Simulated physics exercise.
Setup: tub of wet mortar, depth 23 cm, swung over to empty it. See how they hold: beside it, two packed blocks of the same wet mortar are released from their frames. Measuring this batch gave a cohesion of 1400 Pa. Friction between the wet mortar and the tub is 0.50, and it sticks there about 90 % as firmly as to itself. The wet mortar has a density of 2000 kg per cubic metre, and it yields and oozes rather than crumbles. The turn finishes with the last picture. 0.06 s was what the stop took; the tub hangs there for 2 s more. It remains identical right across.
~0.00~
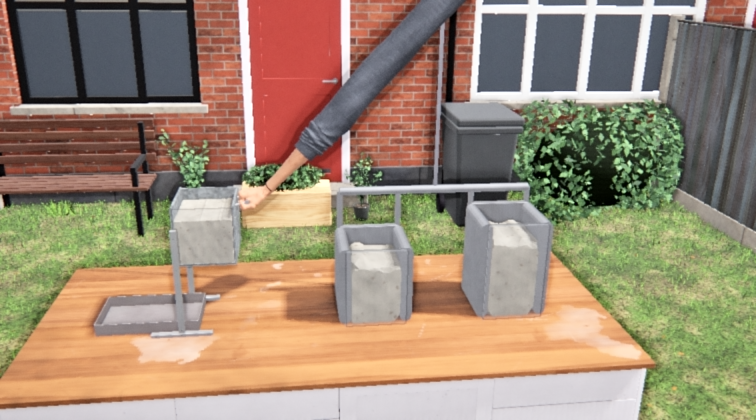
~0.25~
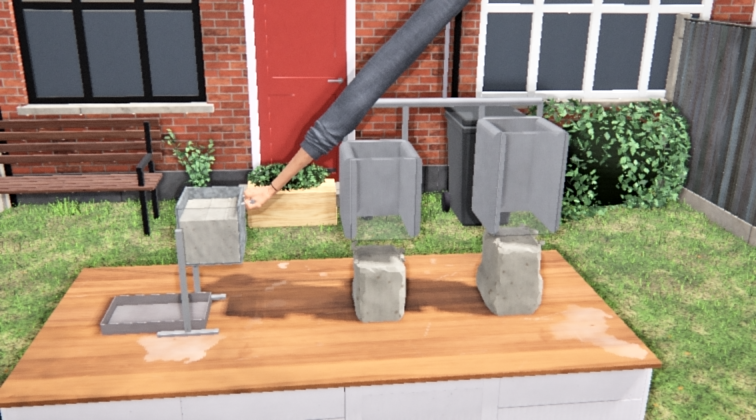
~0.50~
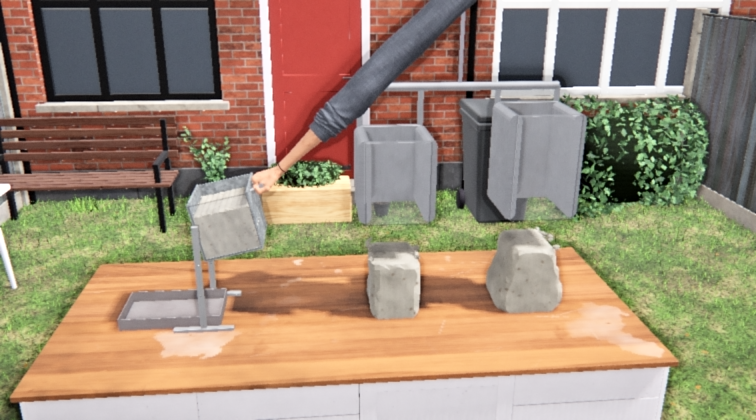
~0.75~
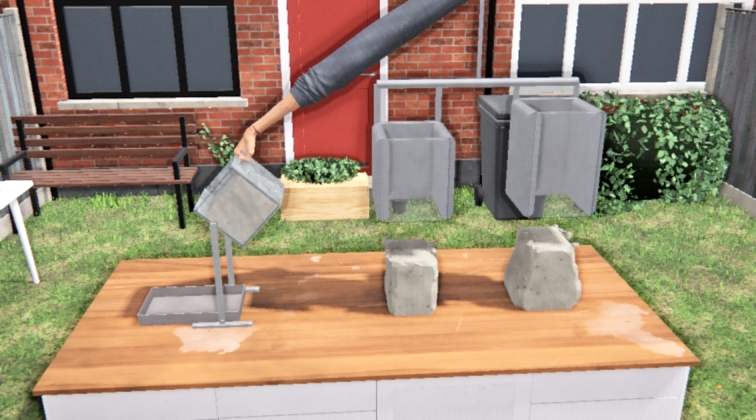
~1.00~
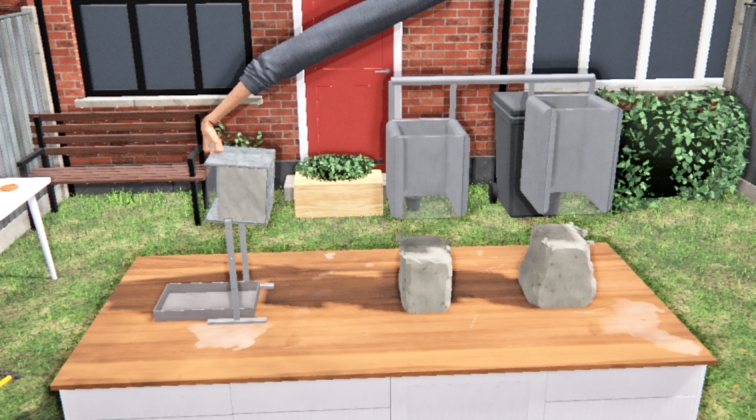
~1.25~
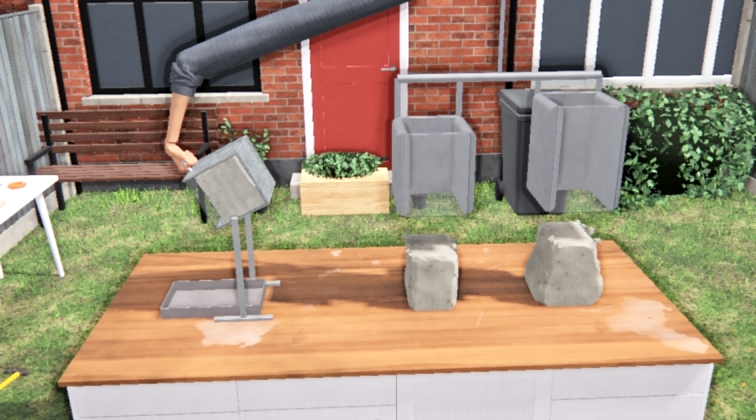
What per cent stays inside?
12 %.
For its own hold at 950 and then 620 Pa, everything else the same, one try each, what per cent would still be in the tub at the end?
In order: Around 12 % and around 20 %.
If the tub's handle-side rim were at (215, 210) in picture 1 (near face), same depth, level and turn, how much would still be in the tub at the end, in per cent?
Roughly 100 %.
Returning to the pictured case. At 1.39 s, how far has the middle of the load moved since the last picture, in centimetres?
Close to 4 centimetres.
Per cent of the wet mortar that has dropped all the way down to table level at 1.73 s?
About 0 per cent.
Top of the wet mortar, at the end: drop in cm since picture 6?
Roughly 15 cm.
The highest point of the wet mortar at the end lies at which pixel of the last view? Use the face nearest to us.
I'd say it peaks at roughly (257, 194) in the last picture.
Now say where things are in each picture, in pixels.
The first picture shows handle-side rim at (231, 207), tilt 0 degrees; highest point of the wet mortar at (223, 219); test blocks 27 cm, 35 cm high (left to right).
The second picture shows handle-side rim at (237, 207), tilt 0 degrees; highest point of the wet mortar at (228, 219); test blocks 27 cm, 33 cm high (left to right).
The third picture shows handle-side rim at (245, 193), tilt 12 degrees; highest point of the wet mortar at (244, 206); test blocks 27 cm, 30 cm high (left to right).
The fourth picture shows handle-side rim at (231, 168), tilt 48 degrees; highest point of the wet mortar at (243, 179); test blocks 26 cm, 30 cm high (left to right).
The fifth picture shows handle-side rim at (205, 165), tilt 85 degrees; highest point of the wet mortar at (222, 168); test blocks 26 cm, 30 cm high (left to right).
The sixth picture shows handle-side rim at (184, 182), tilt 117 degrees; highest point of the wet mortar at (235, 158); test blocks 26 cm, 30 cm high (left to right).
By 1.39 s, the tub is at 117 degrees and holds 99 %.
By 1.56 s, the tub is at 117 degrees and holds 60 %.
By 1.73 s, the tub is at 117 degrees and holds 15 %.
By 1.90 s, the tub is at 117 degrees and holds 12 %.
By 3.25 s, at the end, the tub is at 117 degrees and holds 12 %.
